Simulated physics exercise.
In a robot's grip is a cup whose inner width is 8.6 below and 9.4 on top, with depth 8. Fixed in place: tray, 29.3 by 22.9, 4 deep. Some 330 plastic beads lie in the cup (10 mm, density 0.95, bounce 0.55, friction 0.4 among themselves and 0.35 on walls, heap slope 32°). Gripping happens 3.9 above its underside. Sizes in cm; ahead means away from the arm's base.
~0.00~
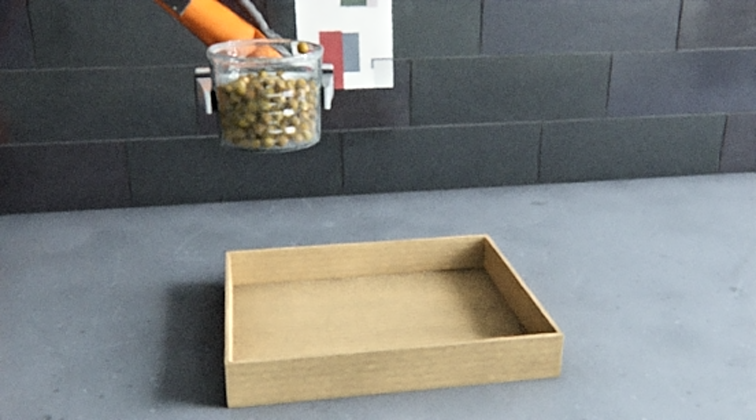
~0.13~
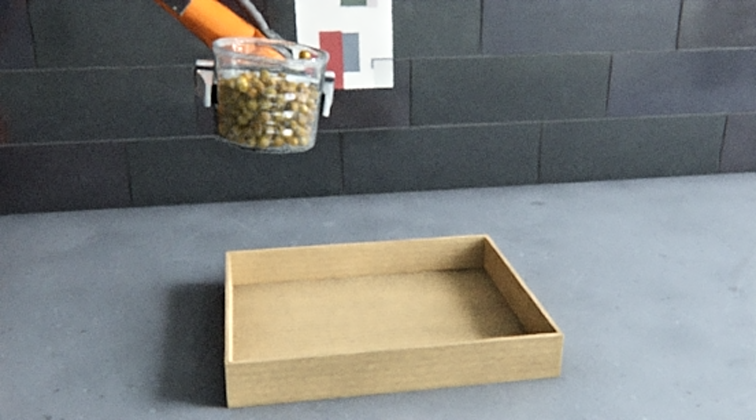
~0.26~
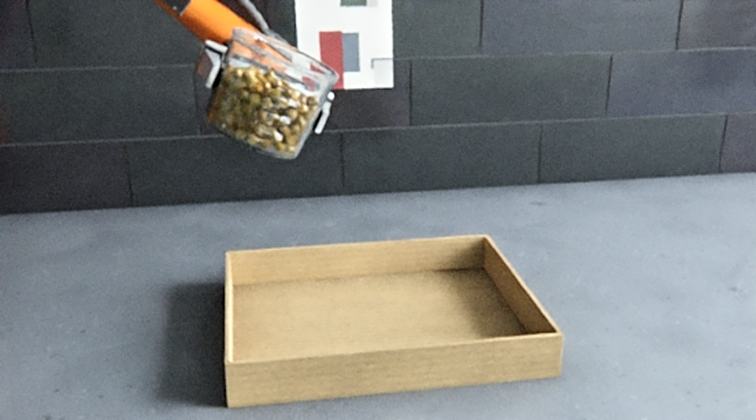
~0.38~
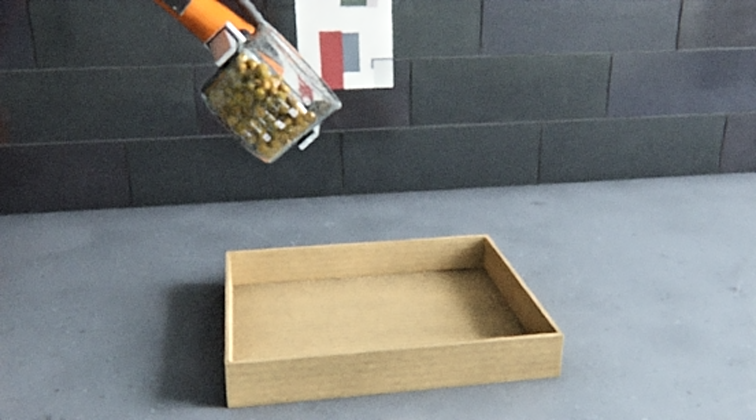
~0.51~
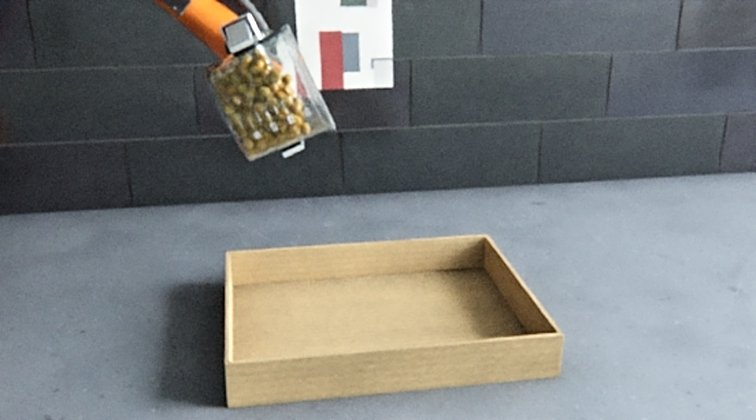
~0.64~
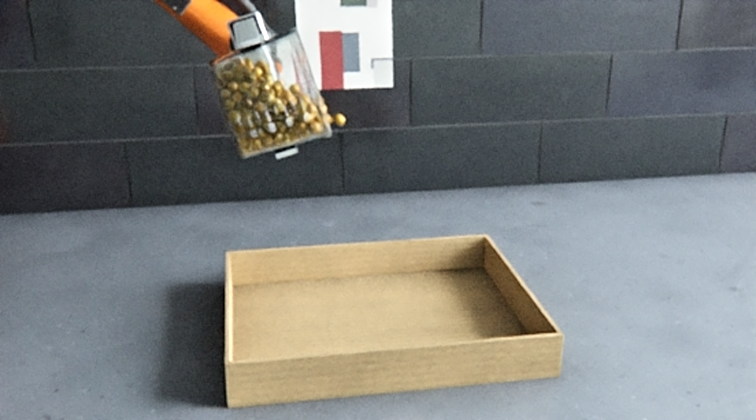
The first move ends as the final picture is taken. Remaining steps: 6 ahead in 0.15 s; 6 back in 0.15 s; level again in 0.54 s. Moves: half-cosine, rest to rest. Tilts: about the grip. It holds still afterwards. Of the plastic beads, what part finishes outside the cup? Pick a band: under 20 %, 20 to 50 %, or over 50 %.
Over 50 %.
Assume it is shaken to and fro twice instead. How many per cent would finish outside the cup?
That would give close to 80 percent.
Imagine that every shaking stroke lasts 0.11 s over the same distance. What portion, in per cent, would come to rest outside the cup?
It would come to roughly 80 %.
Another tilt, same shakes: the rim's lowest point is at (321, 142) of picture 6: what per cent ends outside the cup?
Around 85 in a hundred.
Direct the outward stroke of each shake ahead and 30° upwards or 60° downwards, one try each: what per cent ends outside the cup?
You'd get some 70 per cent with the first setting and some 15 per cent with the second.
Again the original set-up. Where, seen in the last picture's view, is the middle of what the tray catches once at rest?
Roughly at (447, 316) in the last picture.
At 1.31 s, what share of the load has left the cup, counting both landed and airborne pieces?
Around 60 percent at that moment.
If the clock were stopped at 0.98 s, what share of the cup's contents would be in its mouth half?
Something like 45 percent sits in that half.
After 0.98 s, tilted 73° forward, highest piece 23 above the table; 142 in the cup, 26 in the tray, 164 in flight or on a rim.
After 1.31 s, tilted 16° forward, highest piece 27 above the table; 188 in the tray, 137 in the cup, 5 on the table or floor, 2 in flight or on a rim.
After 1.68 s, level, highest piece 26 above the table; 189 in the tray, 137 in the cup, 6 on the table or floor.
After 2.73 s, level, highest piece 25 above the table; 189 in the tray, 137 in the cup, 6 on the table or floor.
In the end, 189 in the tray, 137 in the cup, 6 on the table or floor. That is 59 % outside the cup.
